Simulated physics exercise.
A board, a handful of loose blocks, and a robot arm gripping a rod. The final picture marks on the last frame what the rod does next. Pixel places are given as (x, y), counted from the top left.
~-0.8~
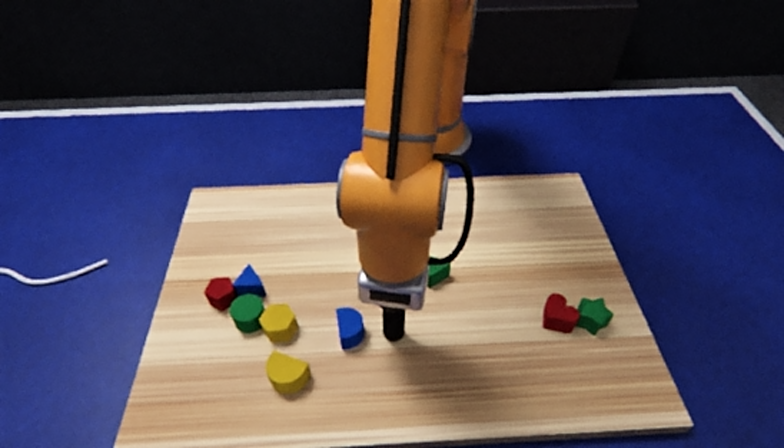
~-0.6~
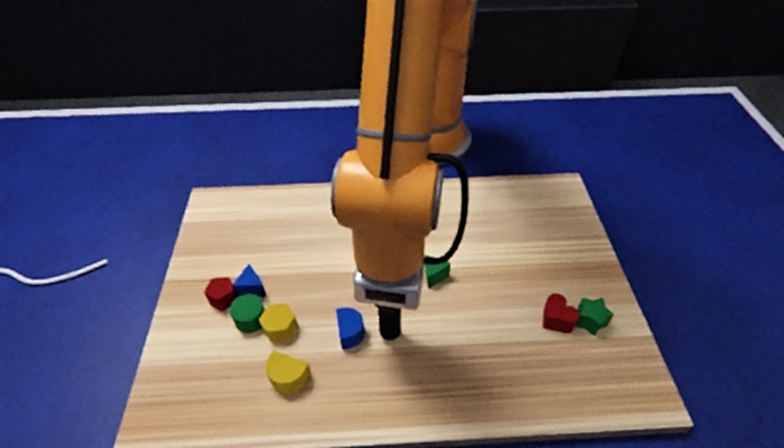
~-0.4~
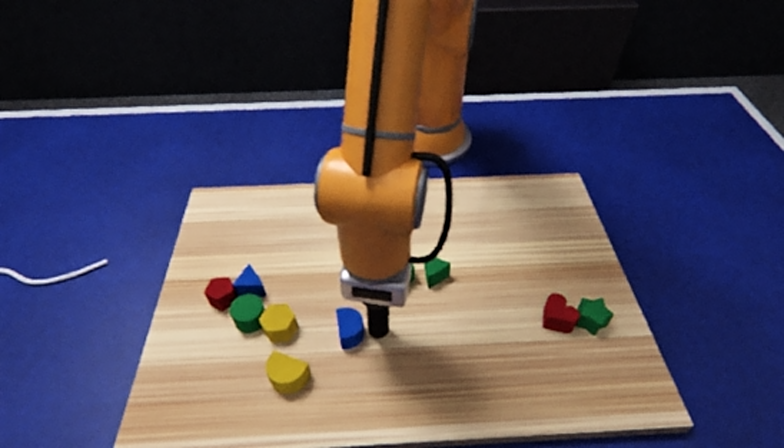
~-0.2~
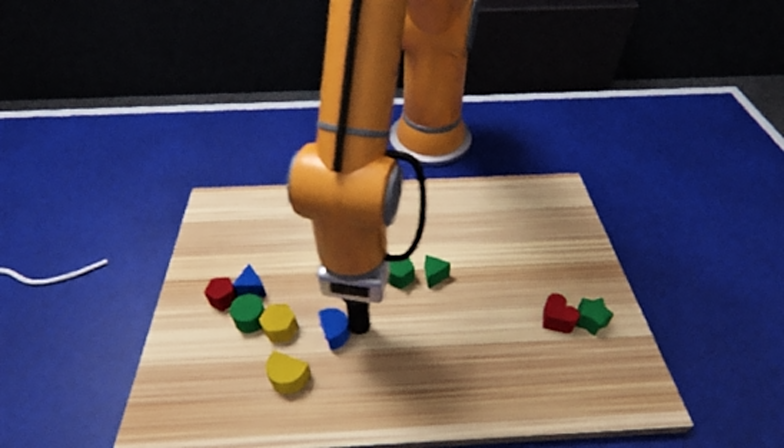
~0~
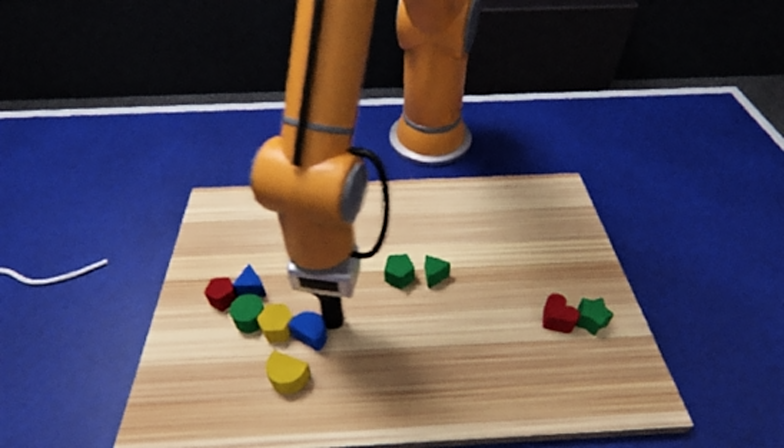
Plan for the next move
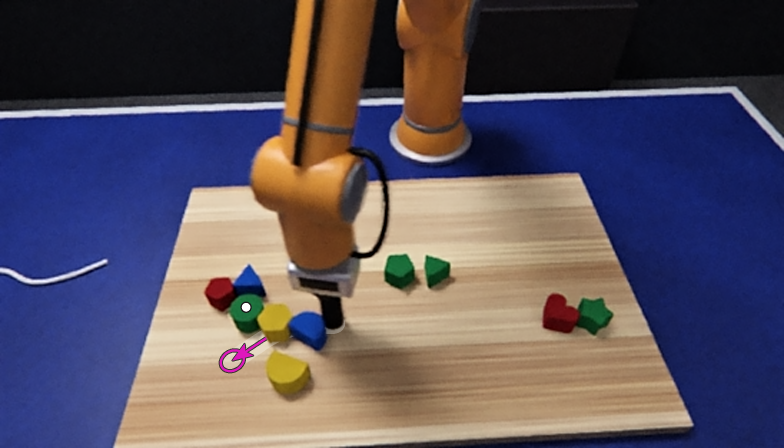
An orange robot arm holding a black rod moved left across a wooden board of colourful blocks, then pushed the blue D-shaped block a short way left, up beside the yellow hexagon.
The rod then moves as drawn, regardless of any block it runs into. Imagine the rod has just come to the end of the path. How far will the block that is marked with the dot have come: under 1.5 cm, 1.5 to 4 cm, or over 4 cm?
By the end of the path, it will have gone between 1.5 and 4 cm.
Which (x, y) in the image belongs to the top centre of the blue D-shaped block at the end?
Put as a pixel place, it's (293, 337).
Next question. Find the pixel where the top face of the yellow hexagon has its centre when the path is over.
For the centre of its top, I'd go with (202, 342).
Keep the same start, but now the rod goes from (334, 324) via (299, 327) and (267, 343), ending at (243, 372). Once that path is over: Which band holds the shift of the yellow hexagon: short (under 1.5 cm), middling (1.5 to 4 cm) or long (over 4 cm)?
It shifts over 4 cm.
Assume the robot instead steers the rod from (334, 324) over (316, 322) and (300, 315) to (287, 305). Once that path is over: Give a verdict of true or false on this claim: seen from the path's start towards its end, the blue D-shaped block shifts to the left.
This is true.
Drawn move, from (334, 324) via (299, 326) and (265, 339), ending at (232, 361); the dot is on the green circle.
On the path given first. One third of the way, rod (297, 323); green circle (240, 306); yellow hexagon (266, 319); blue D-shaped block (293, 337), turned 50° anticlockwise.
Two thirds of the way, rod (262, 337); red pentagonal block (218, 285); green circle (229, 305); yellow hexagon (231, 333), turned 30° clockwise; blue D-shaped block (293, 337), turned 50° anticlockwise.
At the end, rod (231, 357); red pentagonal block (218, 285); green circle (229, 305); yellow hexagon (202, 342), turned 60° clockwise; blue D-shaped block (293, 337), turned 50° anticlockwise.
